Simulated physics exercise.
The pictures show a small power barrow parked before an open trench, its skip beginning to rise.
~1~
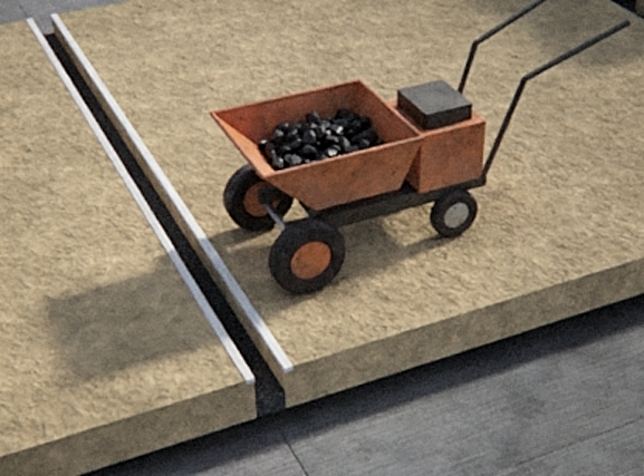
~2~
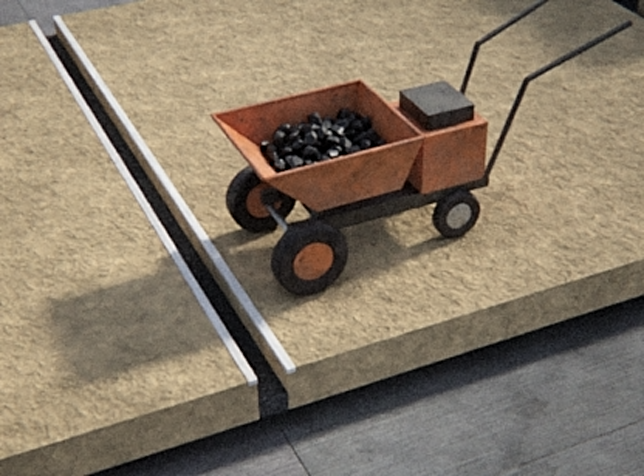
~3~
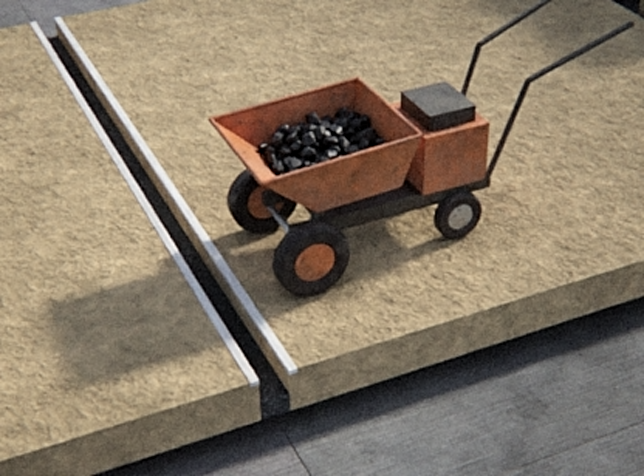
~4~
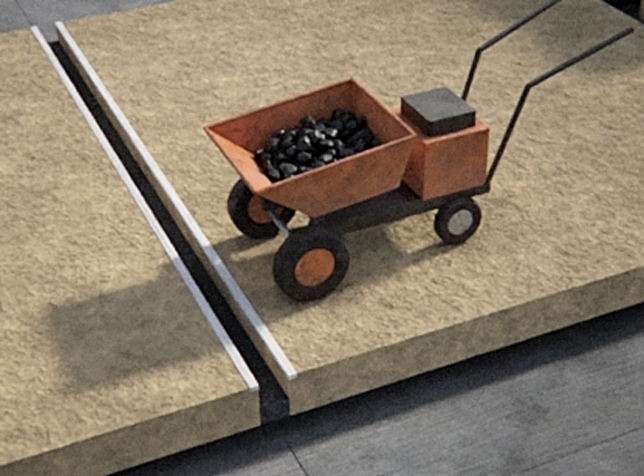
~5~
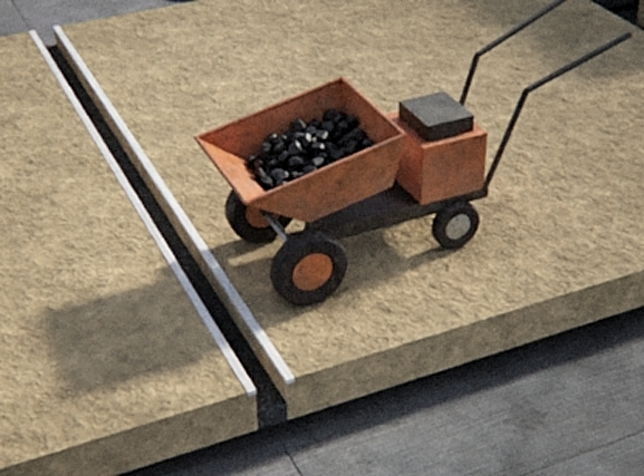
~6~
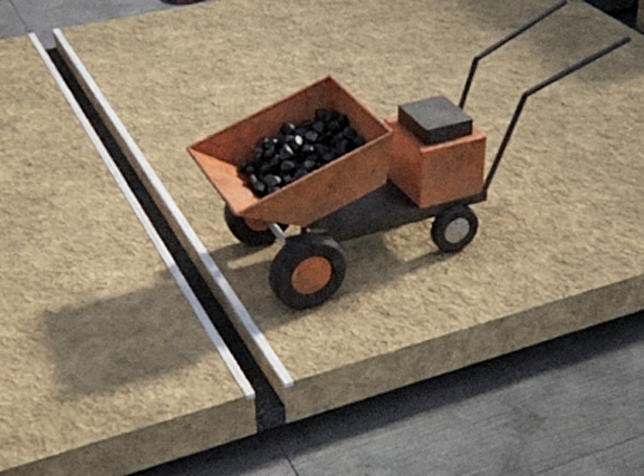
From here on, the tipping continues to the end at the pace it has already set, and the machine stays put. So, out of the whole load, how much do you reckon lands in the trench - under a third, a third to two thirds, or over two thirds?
By the look of it, the trench catches a lesser share, below one-third.
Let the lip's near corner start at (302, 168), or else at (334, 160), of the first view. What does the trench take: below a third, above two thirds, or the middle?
Lab note - position 1: In the middle band; position 2: One to two thirds.
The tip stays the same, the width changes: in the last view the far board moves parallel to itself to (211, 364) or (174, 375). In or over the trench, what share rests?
Roughly 0 % and 80 %.
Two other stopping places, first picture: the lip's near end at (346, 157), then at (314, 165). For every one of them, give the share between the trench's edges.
Roughly 40 per cent first, then roughly 50 per cent.
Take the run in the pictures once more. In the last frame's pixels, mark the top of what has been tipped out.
I'd put the summit somewhere around pixel (155, 294).
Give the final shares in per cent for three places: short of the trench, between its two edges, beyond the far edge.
Out of a hundred, short 0, between 0, beyond 65.
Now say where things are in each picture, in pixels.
The first picture shows lip of the skip (263, 177), level; top of the load (326, 135), lumps of coal; first edge of the trench (266, 333); far edge (228, 344), the trench under half as wide as the skip, and about as deep as wide.
The second picture shows lip of the skip (264, 180), level; top of the load (327, 136).
The third picture shows lip of the skip (262, 183), tipped barely; top of the load (326, 136).
The fourth picture shows lip of the skip (256, 193), tipped a little; top of the load (333, 136).
The fifth picture shows lip of the skip (246, 203), tipped a little; top of the load (324, 138).
The sixth picture shows lip of the skip (237, 215), tipped clearly; top of the load (334, 144); first edge of the trench (266, 348); far edge (229, 359).
Just after the last frame, skip tipped steeply; every one in the skip.
A moment on, skip tipped right over; roughly two thirds in the skip; roughly a third beyond it.
Further on, skip tipped right over; roughly a third in the skip; roughly two thirds beyond it.
When it is over, skip tipped right over; roughly a third in the skip; just a few in or heaped over the trench; roughly two thirds beyond it.
